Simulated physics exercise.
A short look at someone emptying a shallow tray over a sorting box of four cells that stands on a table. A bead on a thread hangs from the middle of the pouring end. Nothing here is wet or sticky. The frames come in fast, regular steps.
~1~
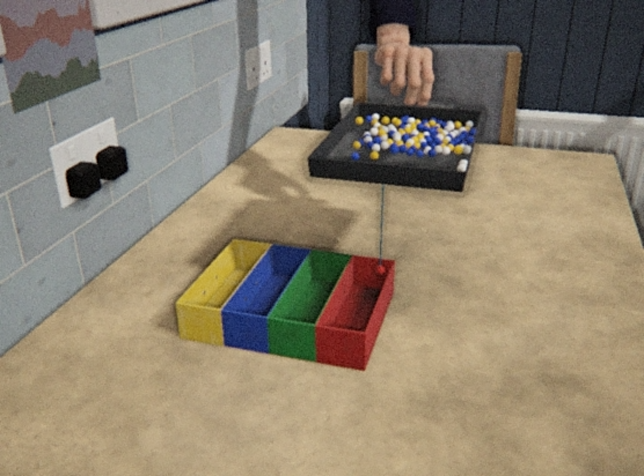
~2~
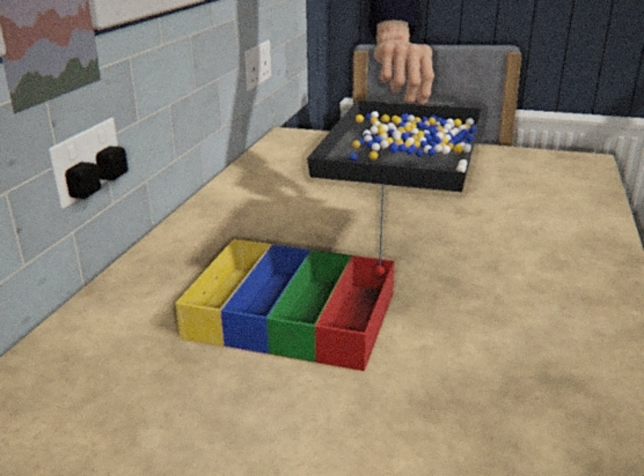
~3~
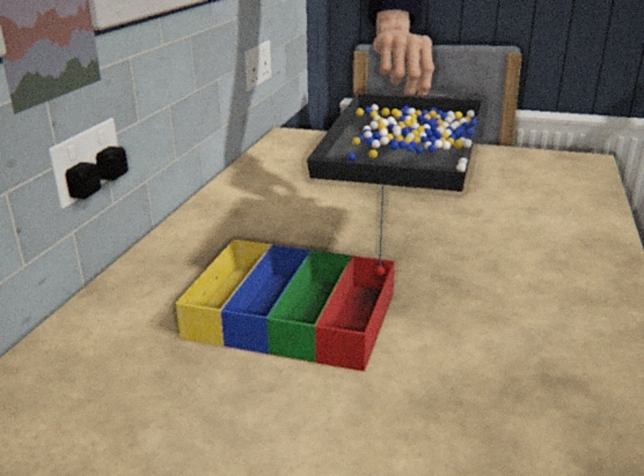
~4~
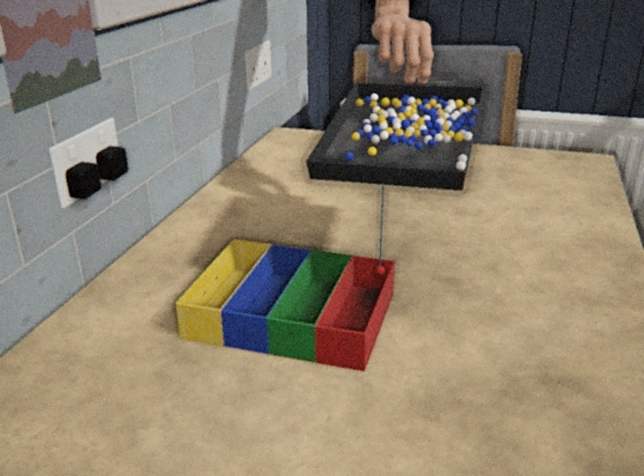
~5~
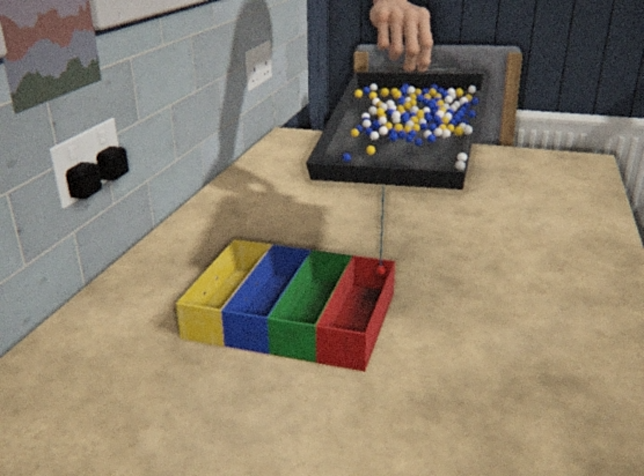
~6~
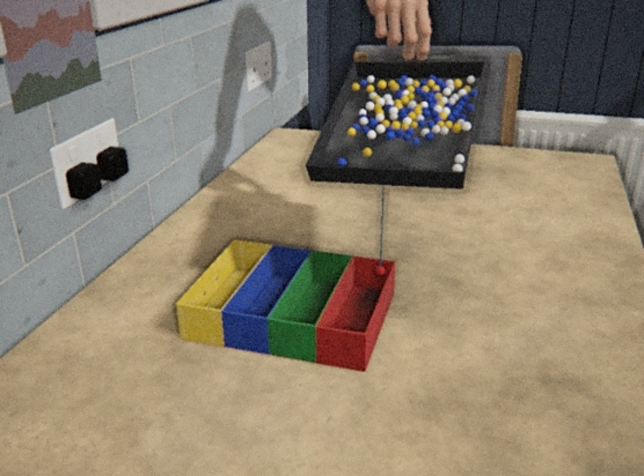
Black tray of small blue, white and yellow beads tilting steadily as a hand raises its far edge beyond four coloured cells.
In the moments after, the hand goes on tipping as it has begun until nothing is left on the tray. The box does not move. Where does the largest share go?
It favours the green compartment.
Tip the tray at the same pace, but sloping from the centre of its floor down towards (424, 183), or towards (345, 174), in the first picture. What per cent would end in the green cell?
First some 0, then 80 per cent.
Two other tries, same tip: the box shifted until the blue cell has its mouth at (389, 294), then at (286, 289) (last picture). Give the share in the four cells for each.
The first gives 60 %, the second 90 %.
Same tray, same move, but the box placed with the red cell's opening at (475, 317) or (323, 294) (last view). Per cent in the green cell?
About 0 and 20 per cent.
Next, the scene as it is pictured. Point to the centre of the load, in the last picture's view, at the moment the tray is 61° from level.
Around (363, 168).
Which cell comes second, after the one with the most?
The runner-up: The red cell.
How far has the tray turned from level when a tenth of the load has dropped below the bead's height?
Near 75 degrees.
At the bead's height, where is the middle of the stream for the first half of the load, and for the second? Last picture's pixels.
Around (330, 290) and then (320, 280).
Soon, tray tipped steeply; nearly all on the tray; a stray few in the green cell; a stray few in the blue cell; a stray few in the red cell; a stray few falling or outside the box.
A while on, tray tipped past a quarter turn; most on the tray; a stray few in the green cell; a stray few in the blue cell; a stray few in the red cell; a small part falling or outside the box.
Towards the end, tray tipped past a quarter turn; about half in the green cell; about a quarter in the red cell; a small part in the blue cell; about a quarter falling or outside the box.
Finally, tray tipped past a quarter turn; about half in the green cell; about a quarter in the red cell; a small part in the blue cell; none in the yellow cell; about a quarter outside the box.
